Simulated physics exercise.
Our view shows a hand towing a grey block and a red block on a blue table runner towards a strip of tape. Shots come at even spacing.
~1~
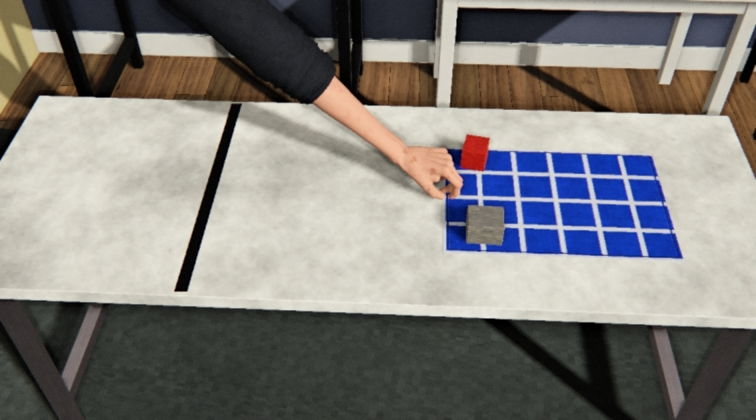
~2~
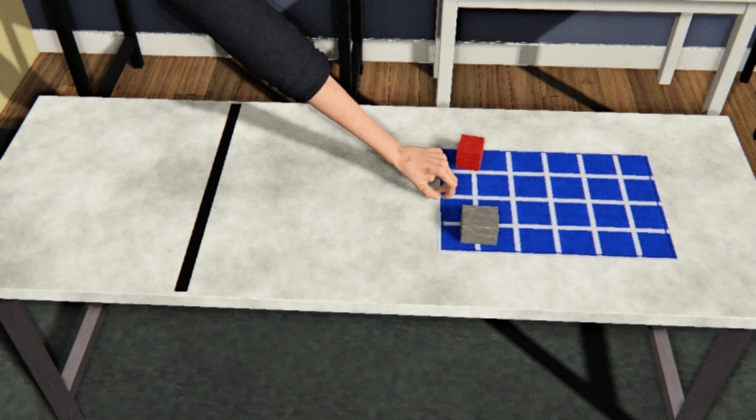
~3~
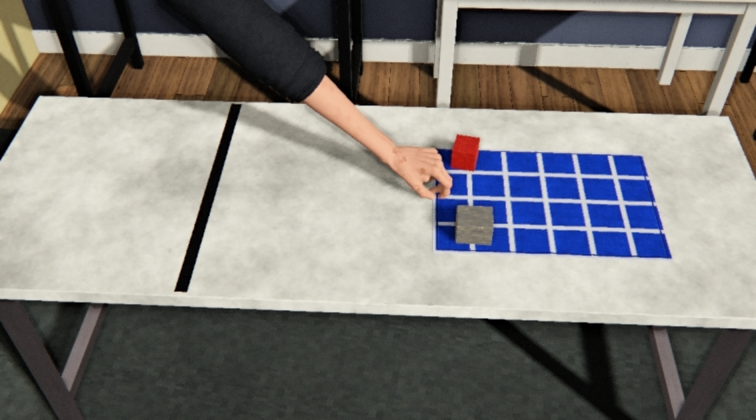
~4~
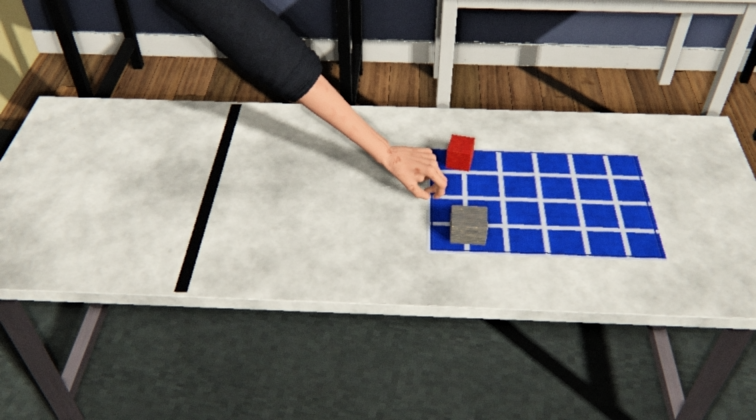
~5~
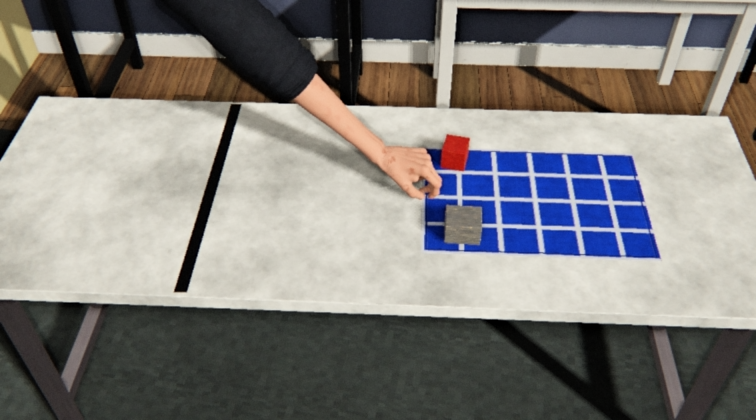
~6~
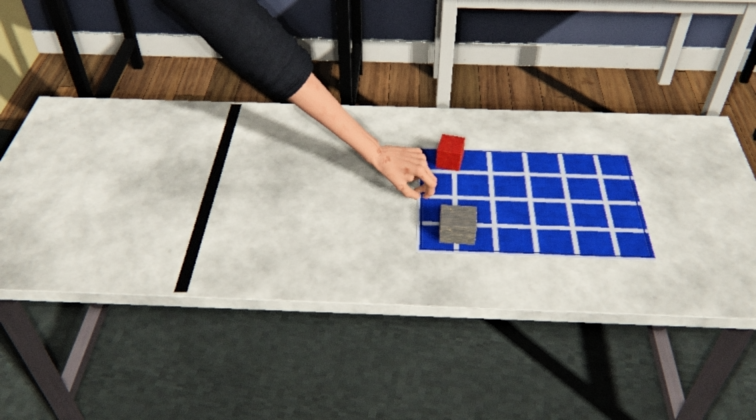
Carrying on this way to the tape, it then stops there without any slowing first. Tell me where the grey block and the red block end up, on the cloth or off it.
The grey block ends up on the cloth; the red block ends up on the cloth.
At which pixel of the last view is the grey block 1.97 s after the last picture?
Near (248, 217).
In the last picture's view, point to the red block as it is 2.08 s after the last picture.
(253, 146).
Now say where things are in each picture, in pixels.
The first frame shows table runner end (443, 253); grey block (486, 216); red block (476, 144); tape (186, 272).
The second frame shows table runner end (438, 253), far hem (678, 262); red block (471, 144).
The third frame shows table runner end (432, 253); grey block (475, 216).
The fourth frame shows table runner end (427, 253), far hem (667, 262); red block (461, 144).
The fifth frame shows table runner end (421, 253); grey block (464, 216).
The sixth frame shows table runner end (416, 253), far hem (656, 261); grey block (459, 216); red block (451, 143); tape (186, 273).
Then, 1.97 s after the last picture, hem at the tape; grey block on the cloth near (248, 217); red block on the cloth near (260, 147).
Then, 2.08 s after the last picture, hem at the tape; grey block on the cloth near (241, 217); red block on the cloth near (253, 146).
At rest, hem at the tape; grey block on the cloth near (241, 217); red block on the cloth near (253, 146). The grey block remains aboard and the red block keeps its seat.
